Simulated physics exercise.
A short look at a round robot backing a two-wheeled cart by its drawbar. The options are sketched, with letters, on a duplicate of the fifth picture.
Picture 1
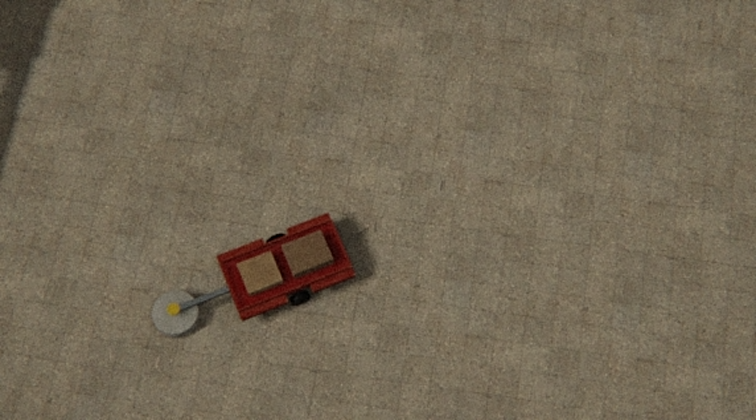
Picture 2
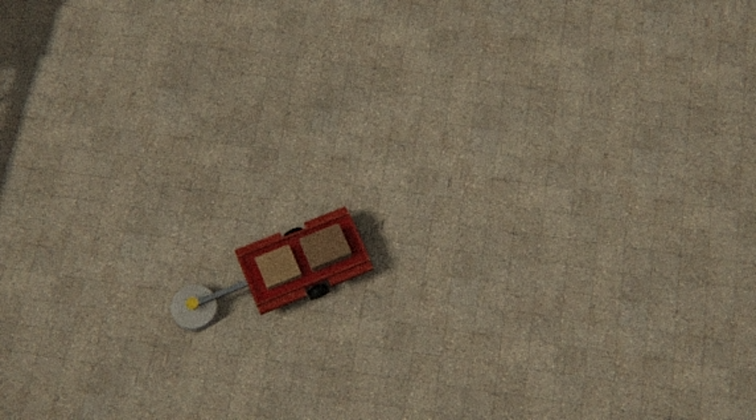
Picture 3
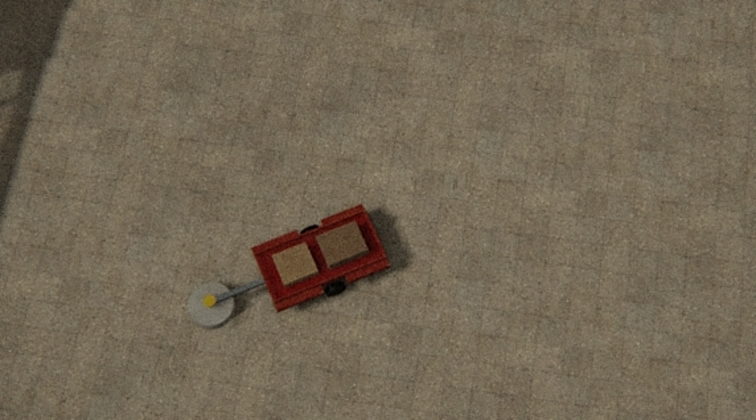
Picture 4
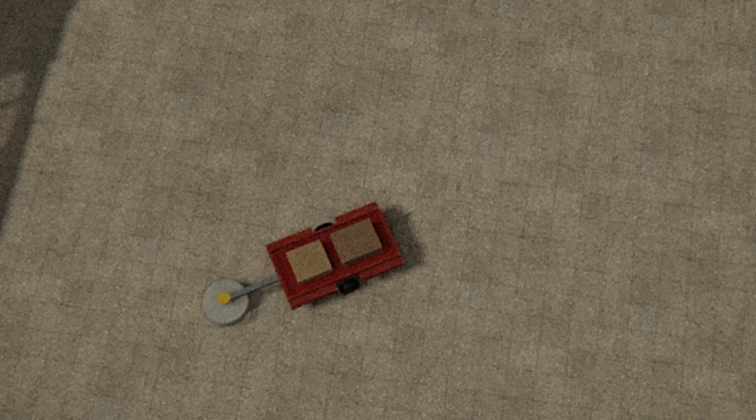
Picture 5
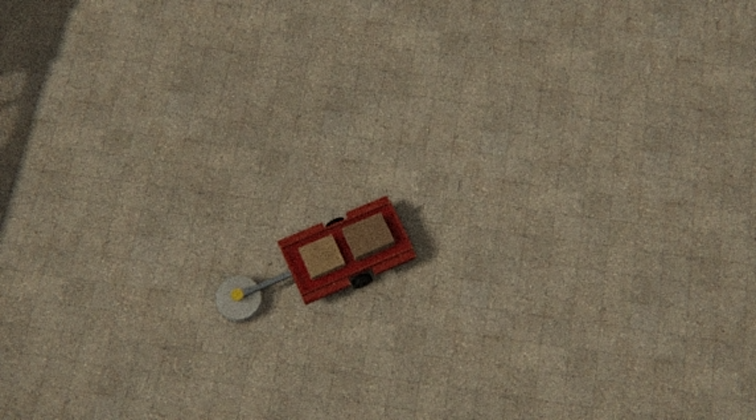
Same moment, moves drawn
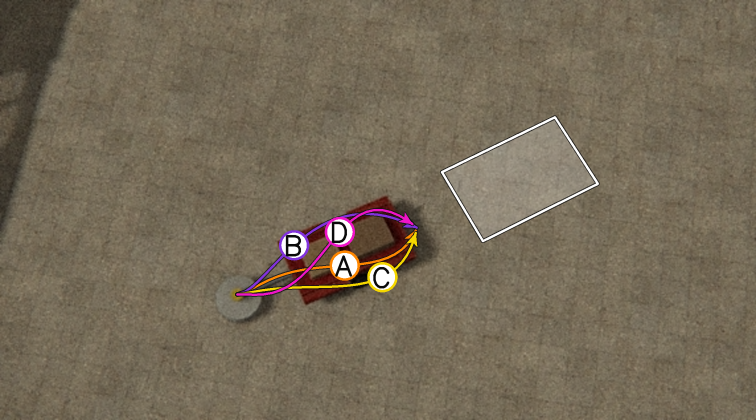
On a tiled stone floor, a round grey robot slowly backing a two-wheeled red cart carrying two boxes rightward and slightly upward.
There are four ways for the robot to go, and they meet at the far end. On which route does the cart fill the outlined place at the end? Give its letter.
Route D.
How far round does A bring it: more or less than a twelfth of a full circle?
Less.
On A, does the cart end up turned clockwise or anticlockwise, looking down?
On that route, anticlockwise.
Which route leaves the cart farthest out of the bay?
The widest miss is C.
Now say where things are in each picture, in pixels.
The first picture shows robot (175, 313); red cart (286, 265).
The second picture shows robot (194, 307); red cart (304, 259).
The third picture shows robot (211, 305); red cart (320, 256).
The fourth picture shows robot (226, 302); red cart (334, 254).
The fifth picture shows robot (239, 298); red cart (347, 249).
On the marked copy, A from (237, 294) via (336, 266) to (416, 230); B from (237, 294) via (314, 230) to (417, 228); C from (237, 294) via (341, 286) to (416, 233); D from (237, 294) via (324, 251) to (413, 224); the bay at (520, 178).
Taking D. A third of the way, robot (309, 274), cart (409, 215).
Two thirds of the way, robot (359, 220), cart (471, 190).
When it is over, robot (417, 232), cart (519, 178); the cart stands in the bay.
As for the rest, A leaves the cart at (501, 156), out of the bay; B leaves the cart at (534, 234), out of the bay; C leaves the cart at (461, 131), out of the bay.
